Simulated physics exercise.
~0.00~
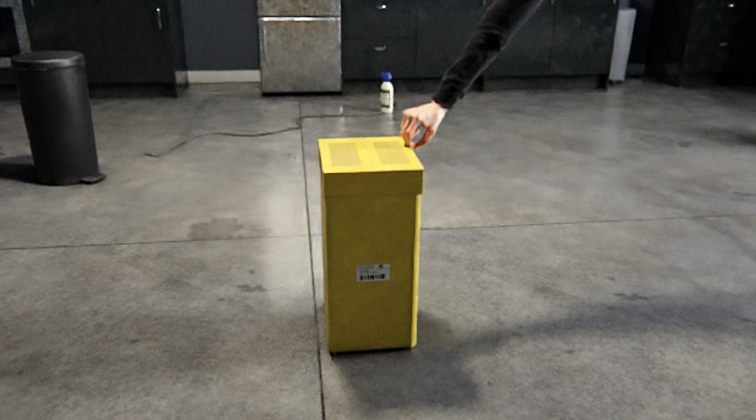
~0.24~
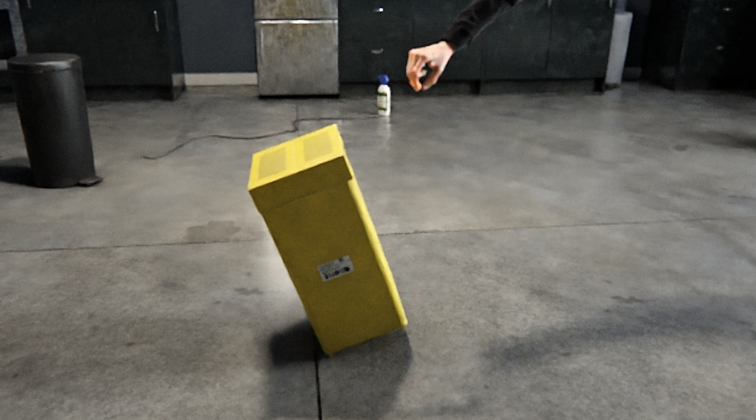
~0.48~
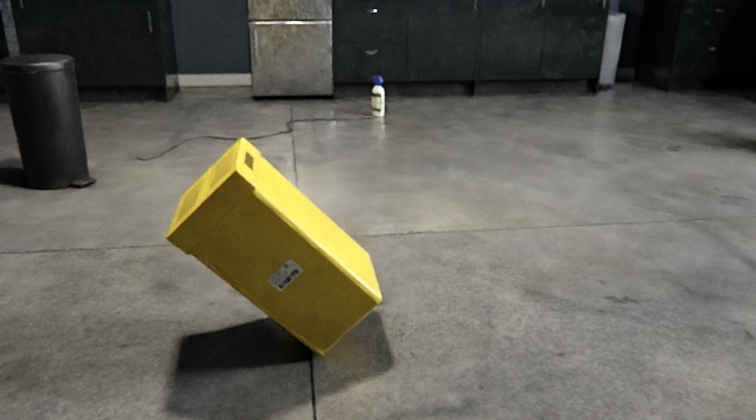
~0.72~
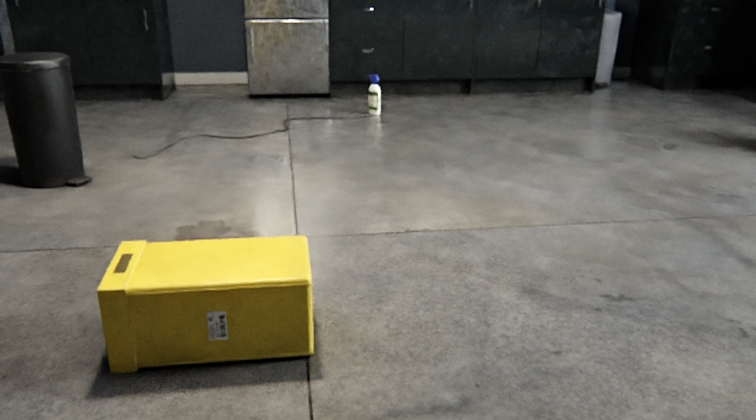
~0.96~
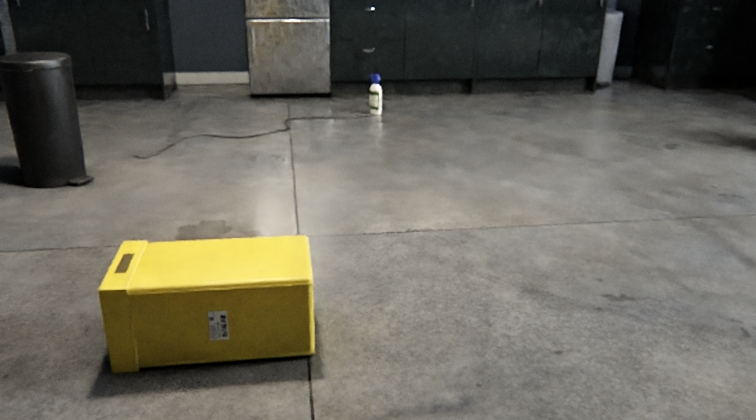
A hand shoving a tall yellow tote on a concrete floor, then drawing back as it tips left and lands on its side.
